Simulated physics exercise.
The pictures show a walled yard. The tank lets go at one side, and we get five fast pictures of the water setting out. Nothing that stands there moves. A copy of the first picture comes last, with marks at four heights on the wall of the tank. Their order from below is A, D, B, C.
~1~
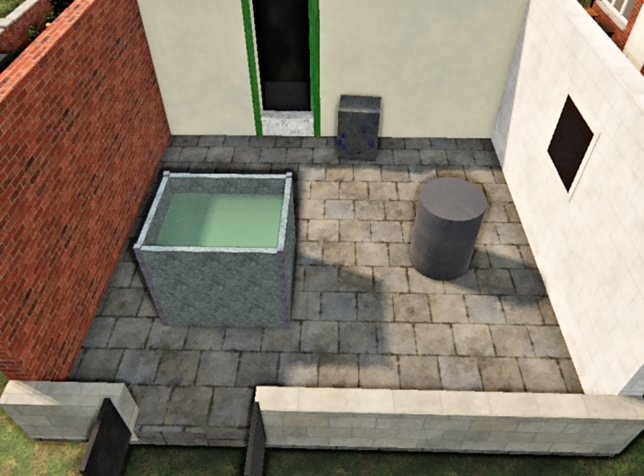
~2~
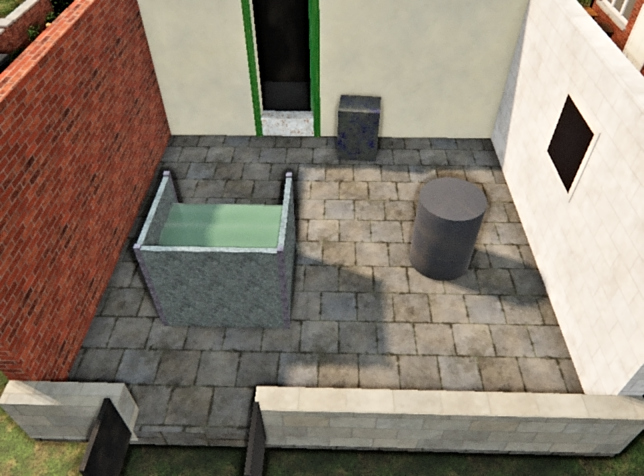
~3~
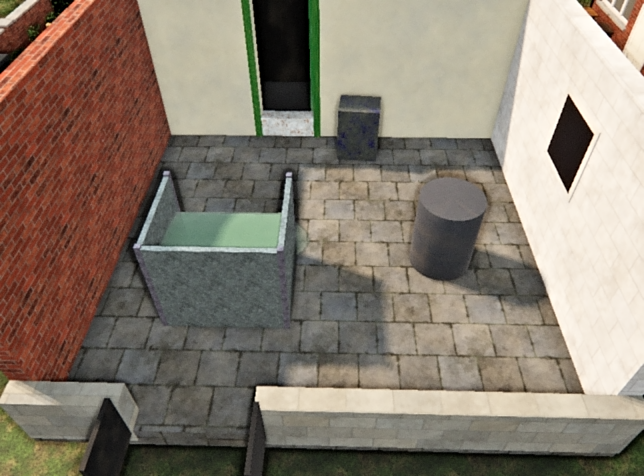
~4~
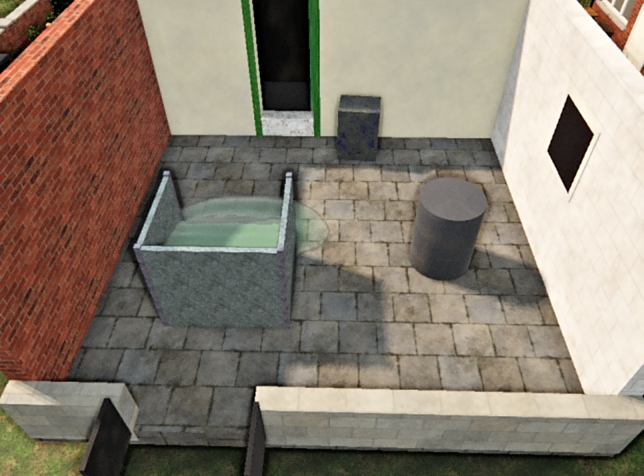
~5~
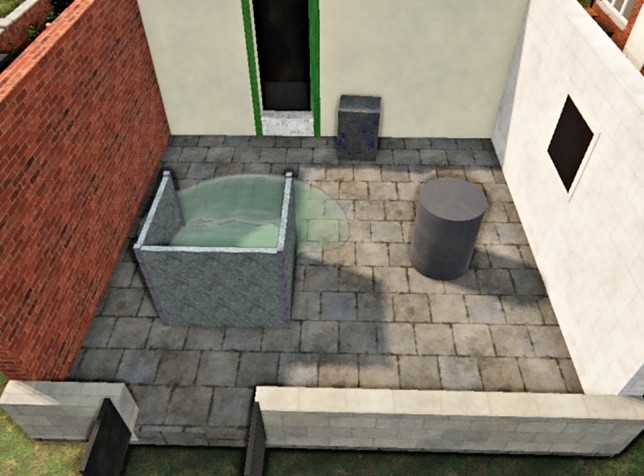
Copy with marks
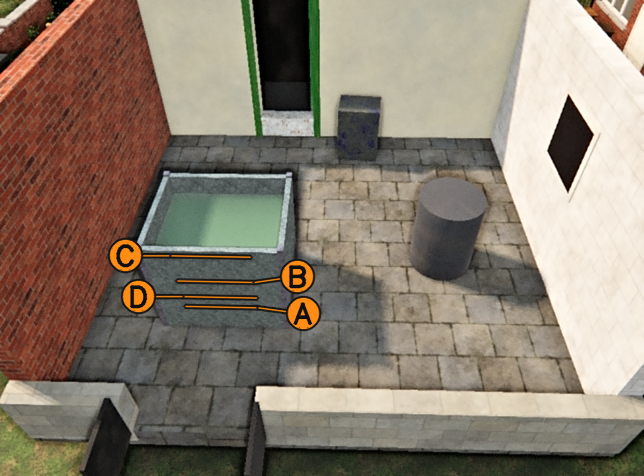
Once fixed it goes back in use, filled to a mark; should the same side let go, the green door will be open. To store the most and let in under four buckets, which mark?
Take B.
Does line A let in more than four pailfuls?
No.
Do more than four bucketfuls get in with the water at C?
Yes, that goes wrong.
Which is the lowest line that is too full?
Here it is line C.
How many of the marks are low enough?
Three of the four.
On the marked copy, A at (221, 307); B at (215, 281); C at (209, 256); D at (219, 297); from the bottom up A, D, B, C.
Choosing A, nothing gets over.
Choosing B, a splash gets over, under a bucket.
Choosing C, about 10 bucketfuls get in.
Choosing D, nothing gets over.
